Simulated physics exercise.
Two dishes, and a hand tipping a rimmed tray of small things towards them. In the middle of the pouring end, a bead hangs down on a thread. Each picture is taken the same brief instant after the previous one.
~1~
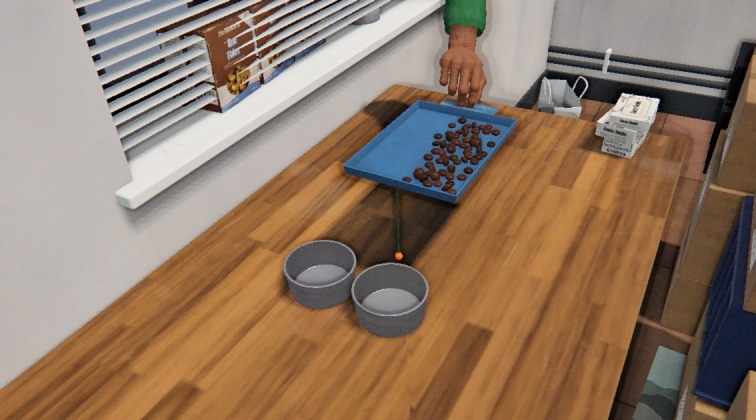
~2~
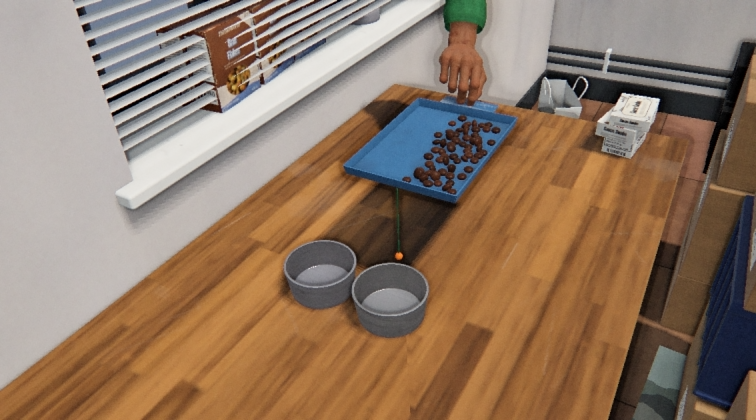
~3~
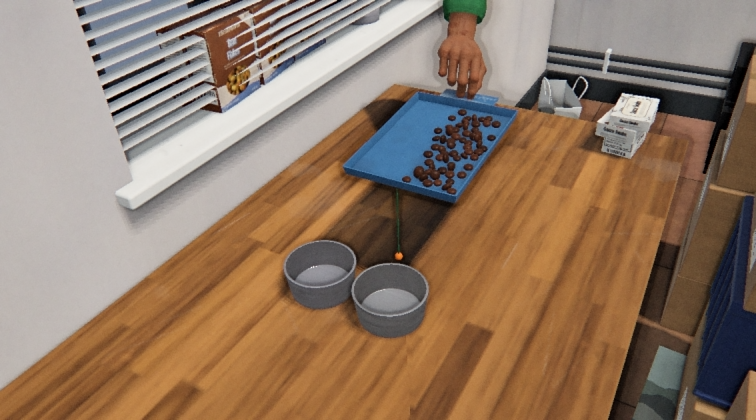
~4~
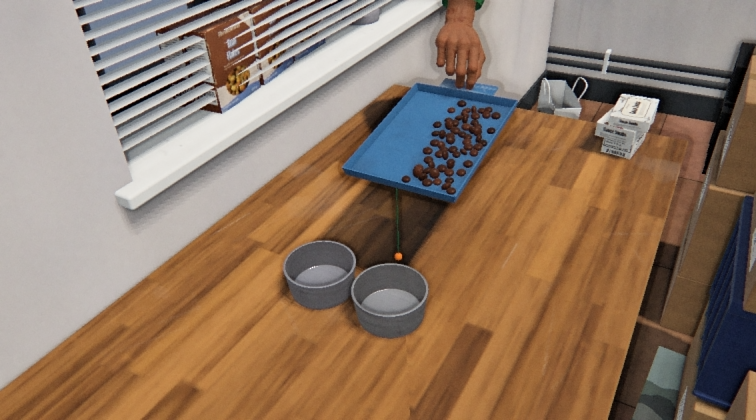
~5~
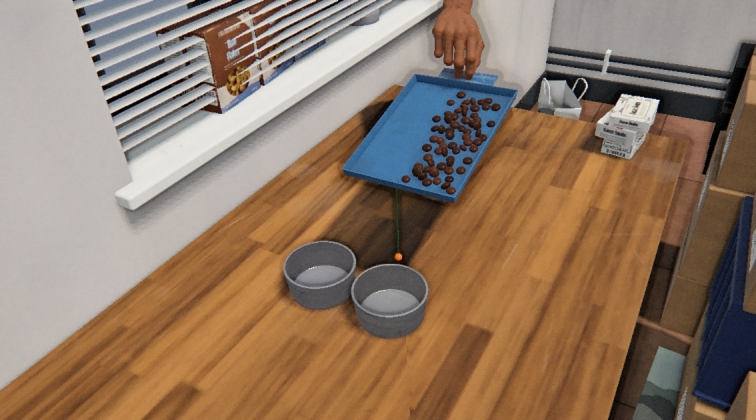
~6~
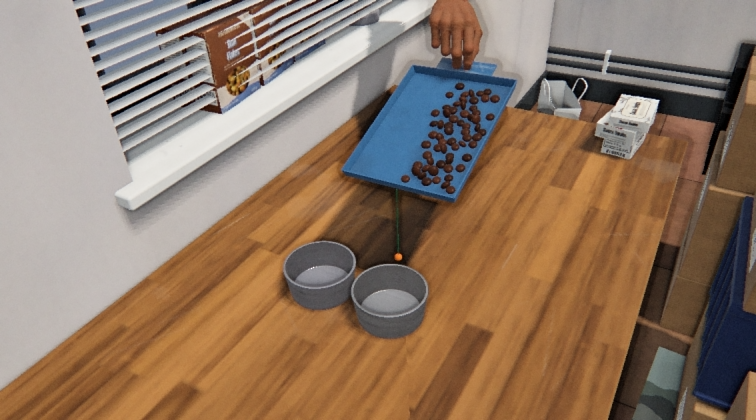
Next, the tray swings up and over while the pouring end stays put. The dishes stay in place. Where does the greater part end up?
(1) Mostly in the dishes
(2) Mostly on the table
1.
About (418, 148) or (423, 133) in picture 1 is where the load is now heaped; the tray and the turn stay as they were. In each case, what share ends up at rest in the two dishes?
First 90 %, then 80 %.
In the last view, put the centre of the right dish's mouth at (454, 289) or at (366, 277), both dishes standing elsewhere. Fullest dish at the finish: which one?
Place 1: The one on the left side; place 2: The one on the right side.
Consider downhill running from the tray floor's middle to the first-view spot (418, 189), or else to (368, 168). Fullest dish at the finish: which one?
I'd say the one to the right first, then the one to the left.
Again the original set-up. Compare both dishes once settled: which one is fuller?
It's the right side.
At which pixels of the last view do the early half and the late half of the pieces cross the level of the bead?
Around (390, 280) at first; around (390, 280) after that.
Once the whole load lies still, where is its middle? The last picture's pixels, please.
Around (389, 308).
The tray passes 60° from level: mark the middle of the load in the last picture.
Somewhere about pixel (408, 178).
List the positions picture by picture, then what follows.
The first picture shows corners of the pouring end at (346, 165) and (455, 194), level; middle of the load at (451, 149), flat chocolate drops; left dish at (301, 294); right dish at (372, 322); bead on its thread at (399, 256).
The second picture shows corners of the pouring end at (346, 165) and (455, 194), level; middle of the load at (451, 148).
The third picture shows corners of the pouring end at (346, 166) and (455, 194), tipped barely, level across its low end; middle of the load at (451, 145).
The fourth picture shows corners of the pouring end at (345, 167) and (454, 195), tipped a little, level across its low end; middle of the load at (450, 140).
The fifth picture shows corners of the pouring end at (345, 168) and (453, 195), tipped a little, level across its low end; middle of the load at (450, 135).
The sixth picture shows corners of the pouring end at (344, 169) and (453, 196), tipped clearly, level across its low end; middle of the load at (449, 131); left dish at (300, 295); right dish at (372, 323).
Soon after the last picture, tray tipped steeply; nearly all on the tray; a small part in the air.
A little later, tray tipped right over; about a third on the tray; about a third in the right dish; a small part in the left dish; a small part outside both; a small part in the air.
Later still, tray tipped past a quarter turn; most in the right dish; a small part in the left dish; a small part outside both.
At rest, tray tipped past a quarter turn; most in the right dish; a small part in the left dish; a small part outside both.
